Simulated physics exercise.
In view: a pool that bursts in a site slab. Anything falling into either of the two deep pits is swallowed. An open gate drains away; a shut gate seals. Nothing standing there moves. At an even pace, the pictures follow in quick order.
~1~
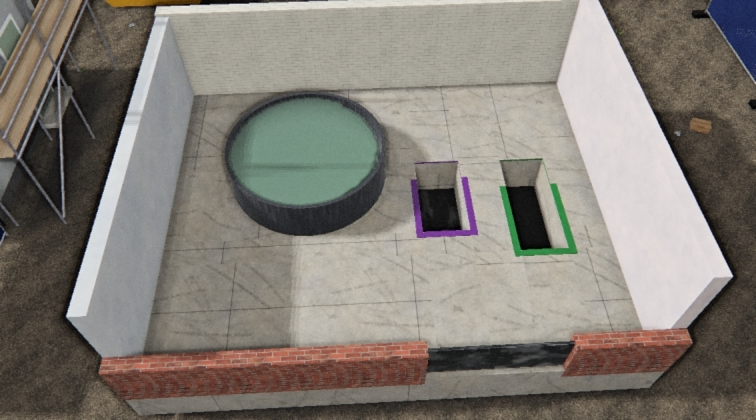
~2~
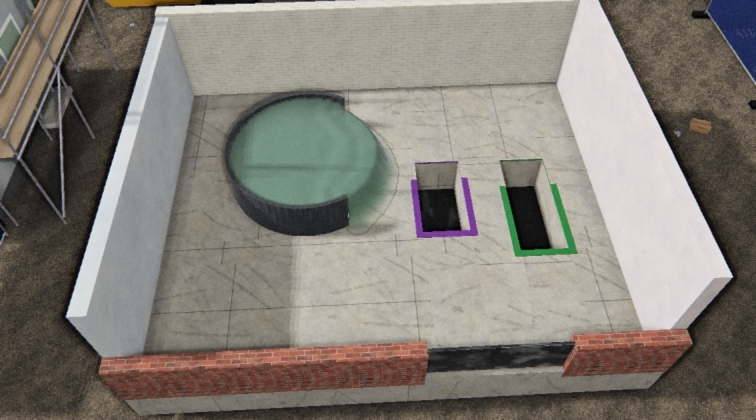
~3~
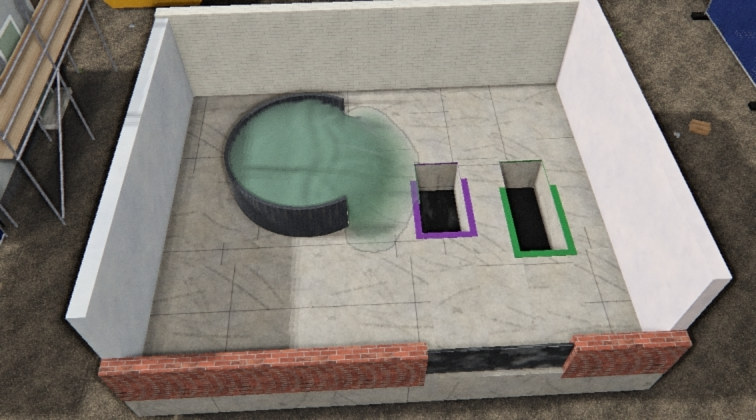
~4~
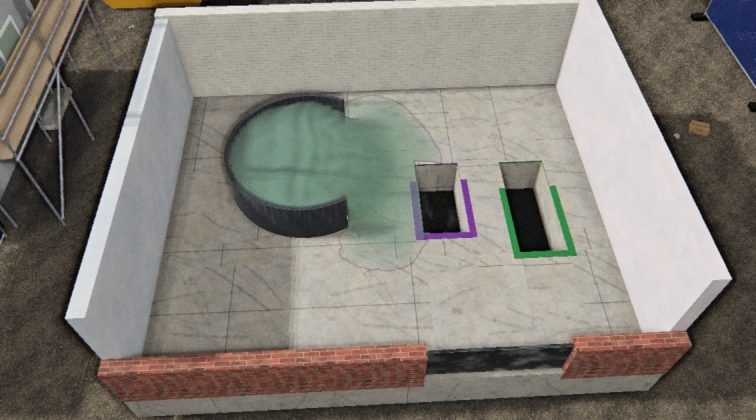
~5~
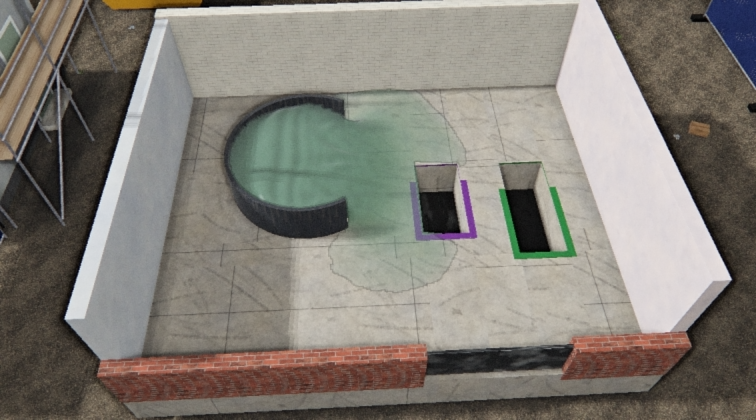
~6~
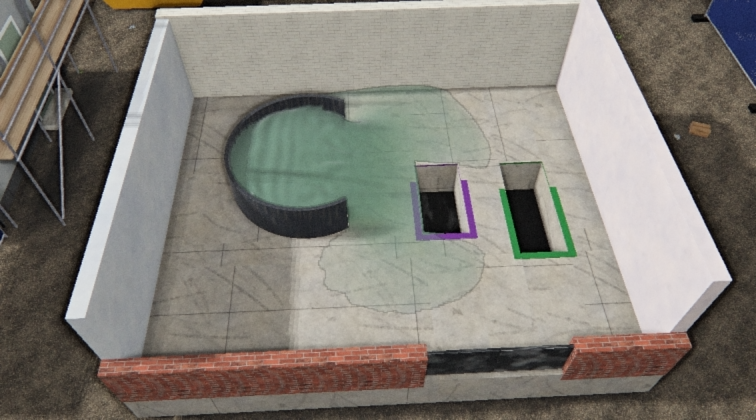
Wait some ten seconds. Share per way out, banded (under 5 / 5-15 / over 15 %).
Result: The gate gets a mere sliver - short of five per cent; the purple pit gets a sizeable chunk - beyond fifteen per cent; the green pit gets a sizeable chunk - beyond fifteen per cent.
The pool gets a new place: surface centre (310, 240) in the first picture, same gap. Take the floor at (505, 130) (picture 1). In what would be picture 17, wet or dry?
There: Not flooded.
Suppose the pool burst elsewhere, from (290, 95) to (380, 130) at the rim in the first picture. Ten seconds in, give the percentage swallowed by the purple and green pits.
Shares: Purple at 4 percent, green at 35 percent.
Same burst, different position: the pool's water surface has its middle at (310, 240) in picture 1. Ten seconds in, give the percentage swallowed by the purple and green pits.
Purple about 35 %, green about 35 %.
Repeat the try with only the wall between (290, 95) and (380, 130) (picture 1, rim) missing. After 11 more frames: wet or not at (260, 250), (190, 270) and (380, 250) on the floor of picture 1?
Well, the first is missed by the spill, the next missed by the spill, the last missed by the spill.
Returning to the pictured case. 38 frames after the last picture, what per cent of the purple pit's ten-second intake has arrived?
It would be roughly 85 percent of the ten-second total.
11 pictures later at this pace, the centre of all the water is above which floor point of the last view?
Estimate: (397, 172).
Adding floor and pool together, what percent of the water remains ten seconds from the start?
I'd say roughly 32 percent.
A moment on, water covers 45 % of the floor; the gate 0 %, the purple pit 14 %, the green pit 0 %.
Next, water covers 50 % of the floor; the gate 0 %, the purple pit 25 %, the green pit 1 %.
Then, water covers 60 % of the floor; the gate 0 %, the purple pit 35 %, the green pit 4 %.
Later, water covers 65 % of the floor; the gate 0 %, the purple pit 42 %, the green pit 13 %.
In the end, water covers 90 % of the floor; the gate 0 %, the purple pit 48 %, the green pit 19 %.
